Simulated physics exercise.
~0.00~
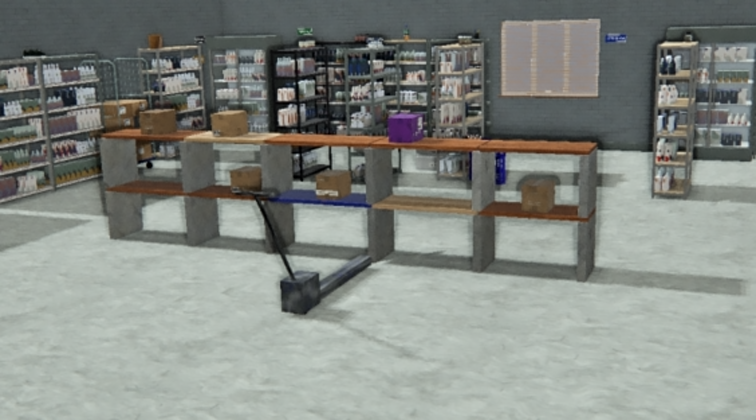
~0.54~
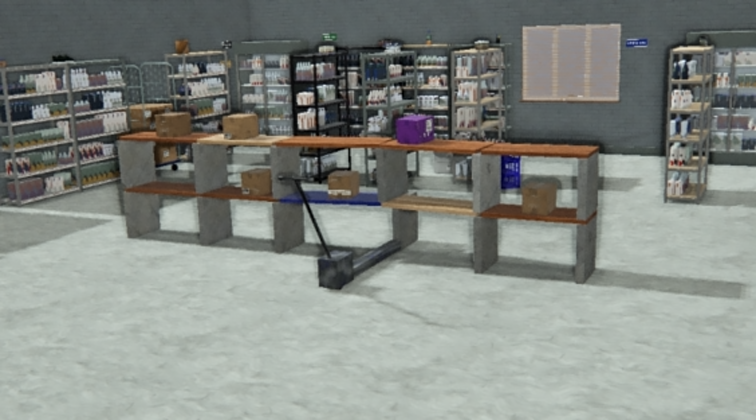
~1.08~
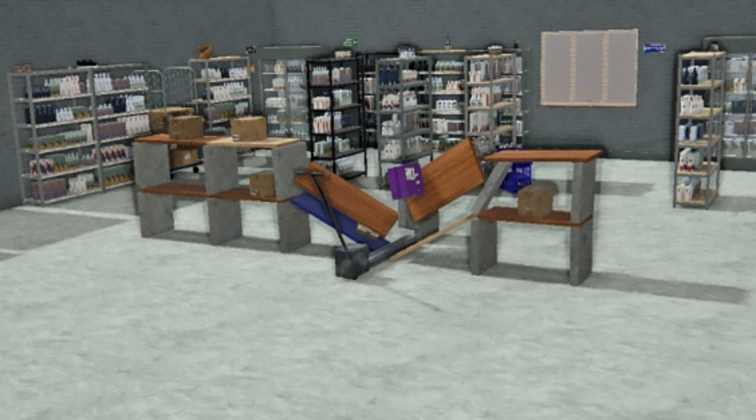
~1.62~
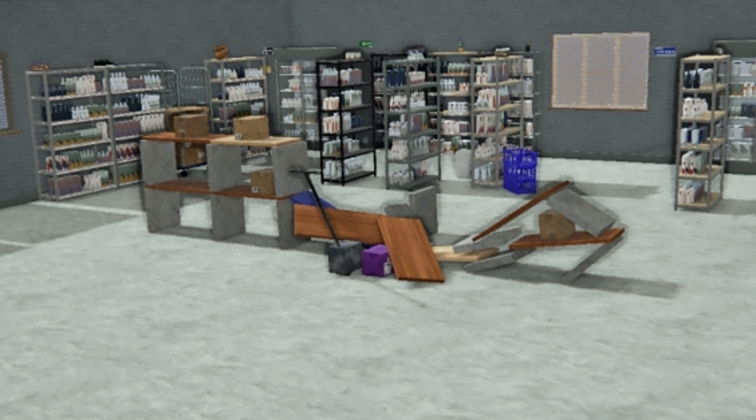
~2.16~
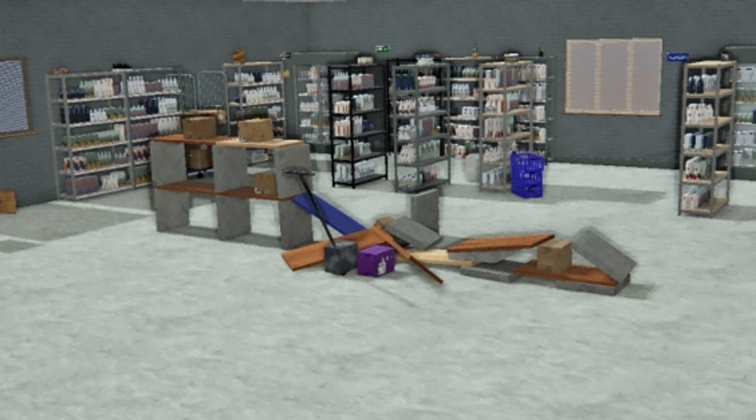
In a shop, a dark metal jack pushed in low against a long two-tier shelf of boards and grey blocks, and the middle sagged, then the right side toppled, leaving the purple carton upside down among fallen boards while the left end stood.
